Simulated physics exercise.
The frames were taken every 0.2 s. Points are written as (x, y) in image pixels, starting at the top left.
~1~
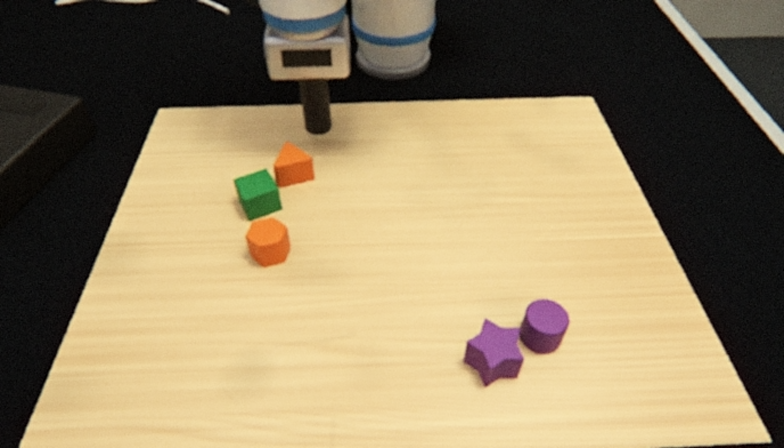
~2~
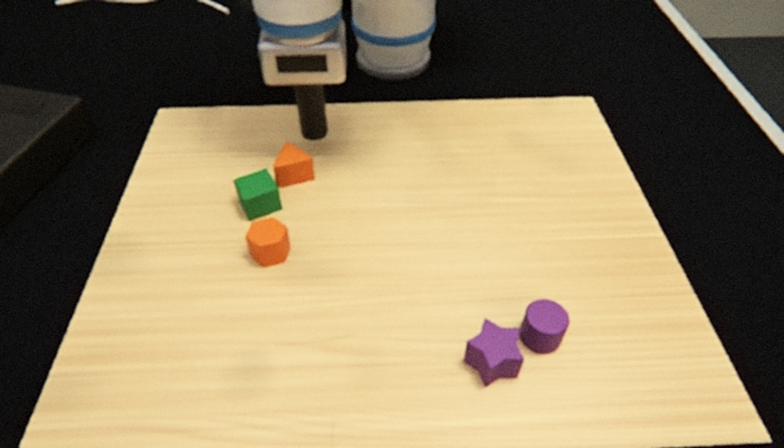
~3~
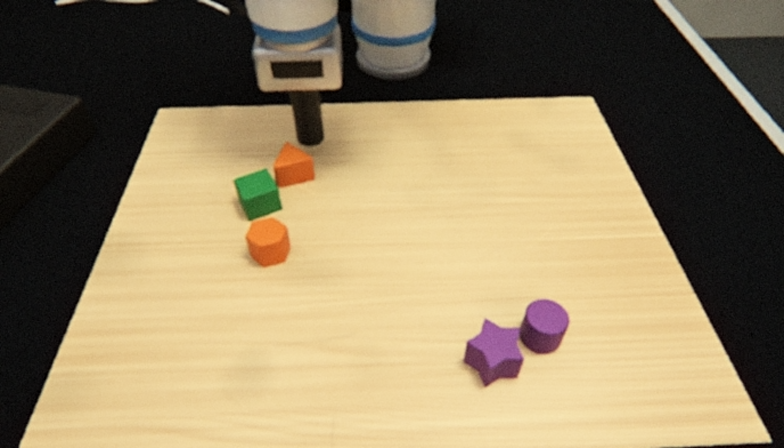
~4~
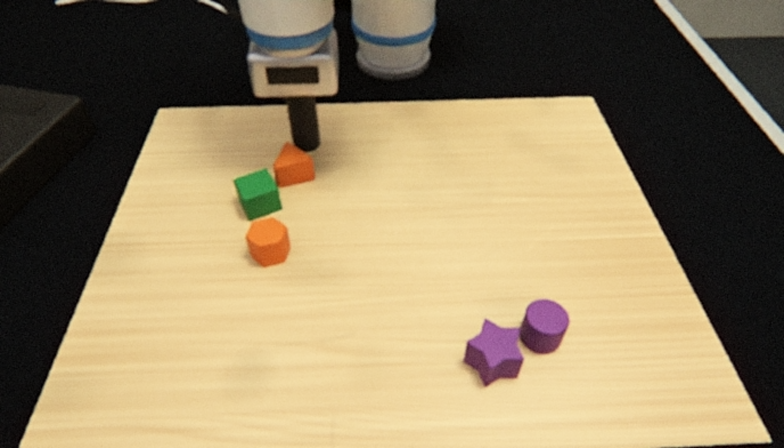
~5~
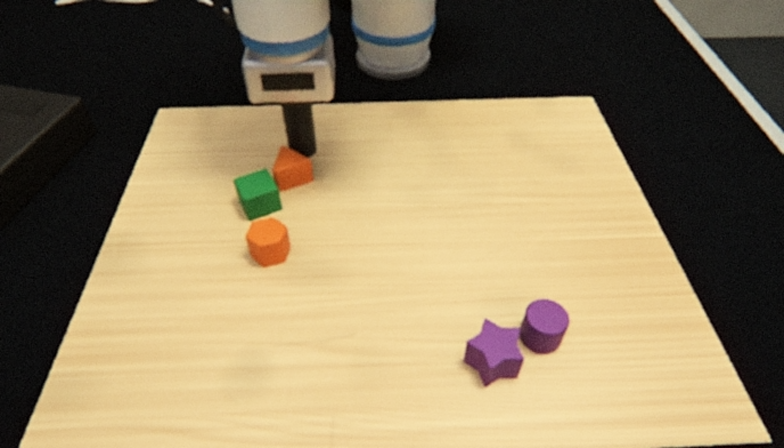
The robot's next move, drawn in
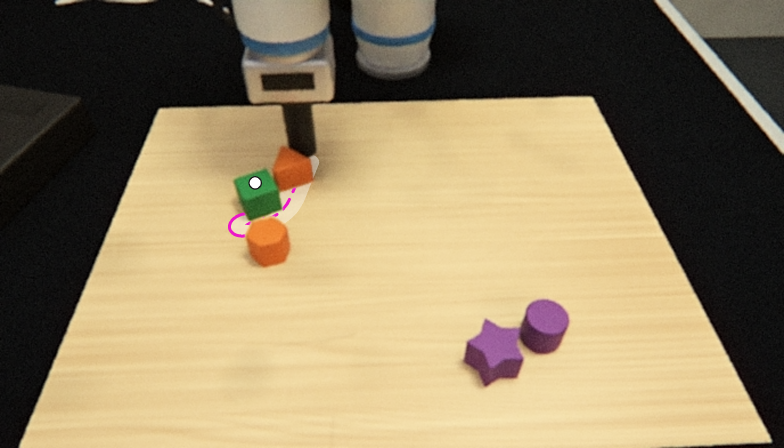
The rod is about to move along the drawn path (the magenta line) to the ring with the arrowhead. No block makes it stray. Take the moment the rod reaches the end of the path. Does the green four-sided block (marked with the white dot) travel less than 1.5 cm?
It seems not.
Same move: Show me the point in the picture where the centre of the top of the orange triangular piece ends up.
Pixel (236, 225).
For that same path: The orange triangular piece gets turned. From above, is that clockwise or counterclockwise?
From above, it turns counterclockwise.
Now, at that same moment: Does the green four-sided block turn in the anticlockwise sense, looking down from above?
No, it doesn't check out.
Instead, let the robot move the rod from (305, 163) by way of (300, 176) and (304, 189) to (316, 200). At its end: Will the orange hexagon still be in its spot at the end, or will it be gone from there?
By then it is still where it was.
Path on the board, from (305, 163) via (295, 186) and (281, 211), ending at (245, 225); the dot is on the green four-sided block.
On the path given first. One third of the way, rod (293, 174); green four-sided block (251, 186), turned 10° clockwise; orange triangular piece (283, 184), turned 20° anticlockwise.
Two thirds of the way, rod (278, 199); green four-sided block (234, 195), turned 45° clockwise; orange hexagon (265, 233); orange triangular piece (260, 210).
At the end, rod (242, 212); green four-sided block (205, 198), turned 55° clockwise; orange hexagon (263, 240), turned 25° anticlockwise; orange triangular piece (236, 225), turned 40° anticlockwise.
